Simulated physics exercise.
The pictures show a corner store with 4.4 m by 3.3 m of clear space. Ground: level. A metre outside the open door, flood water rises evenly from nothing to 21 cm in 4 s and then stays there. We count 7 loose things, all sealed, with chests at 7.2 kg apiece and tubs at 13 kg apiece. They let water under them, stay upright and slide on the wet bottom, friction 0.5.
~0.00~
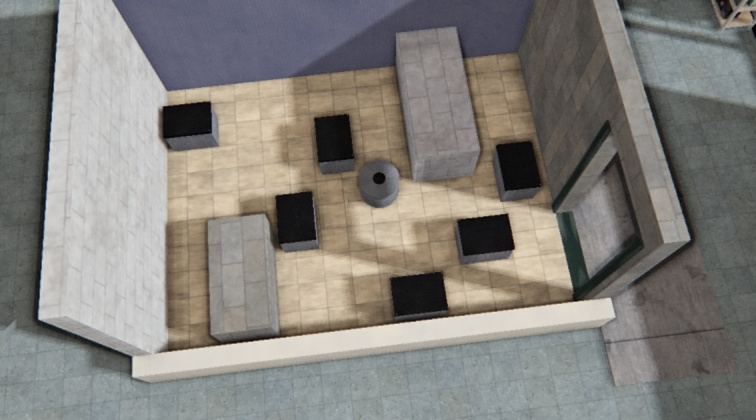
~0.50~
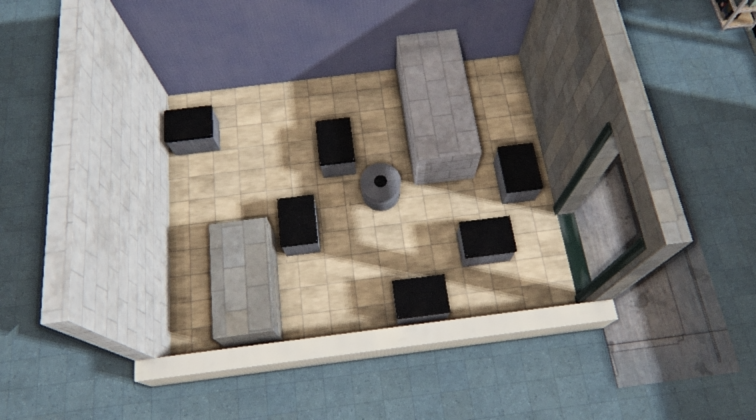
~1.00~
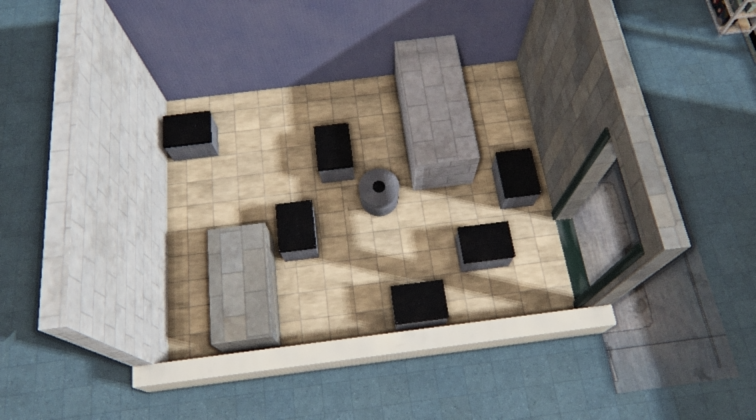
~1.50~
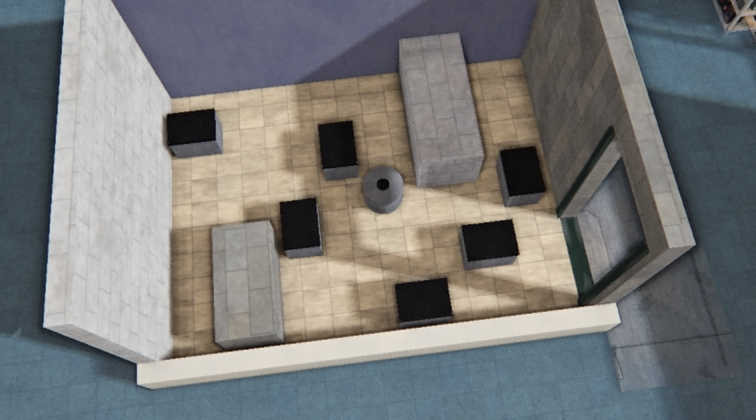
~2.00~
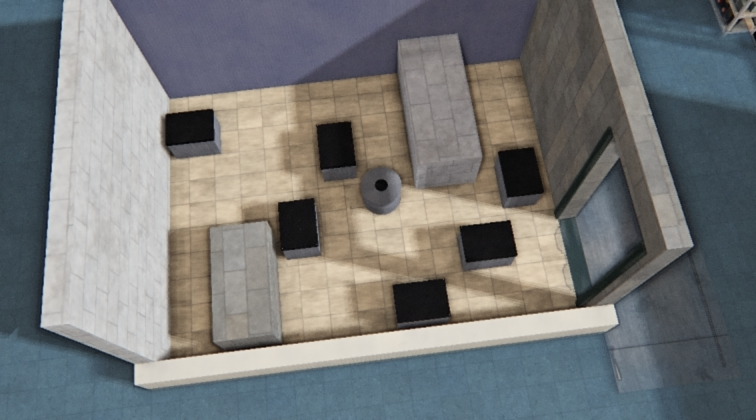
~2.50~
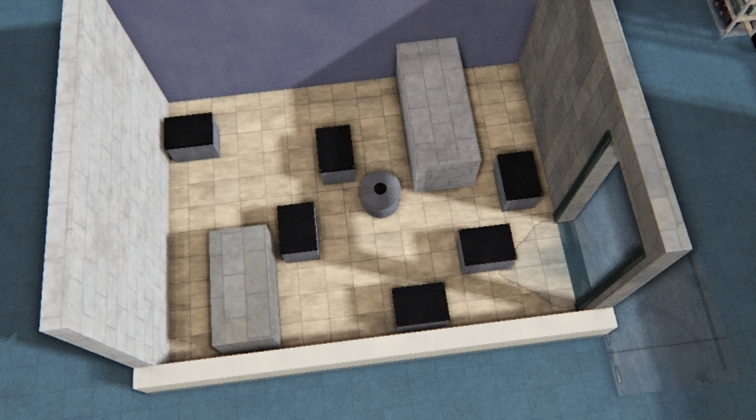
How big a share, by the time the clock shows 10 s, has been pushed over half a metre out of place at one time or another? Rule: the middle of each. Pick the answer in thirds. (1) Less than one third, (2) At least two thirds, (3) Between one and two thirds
Option 3: Between one and two thirds.
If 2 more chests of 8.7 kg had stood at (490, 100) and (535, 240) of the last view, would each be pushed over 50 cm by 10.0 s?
Well, the first one stays under the mark, and the second tops the mark.
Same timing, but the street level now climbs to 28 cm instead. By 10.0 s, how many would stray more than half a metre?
Under that setup the answer is 5.
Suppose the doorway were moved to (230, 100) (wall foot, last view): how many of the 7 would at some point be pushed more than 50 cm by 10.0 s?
You'd get 5 in that case.
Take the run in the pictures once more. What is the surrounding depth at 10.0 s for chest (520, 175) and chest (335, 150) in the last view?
I'd estimate 2 cm for the first and 11 cm for the second.
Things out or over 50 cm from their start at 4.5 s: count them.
1.
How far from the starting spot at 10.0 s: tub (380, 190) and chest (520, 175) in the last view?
In turn: 20 cm, 10 cm.
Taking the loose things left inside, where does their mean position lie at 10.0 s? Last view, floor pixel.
The average lands around (324, 136).
After 3.5 s 0 of 7 are over 50 cm from their spots; 0 afloat.
After 4.5 s 1 of 7 are over 50 cm from their spots; 0 afloat.
After 7.0 s 3 of 7 are over 50 cm from their spots; 1 afloat.
After 10.0 s 4 of 7 are over 50 cm from their spots, and 4 have been at some point; 5 afloat.
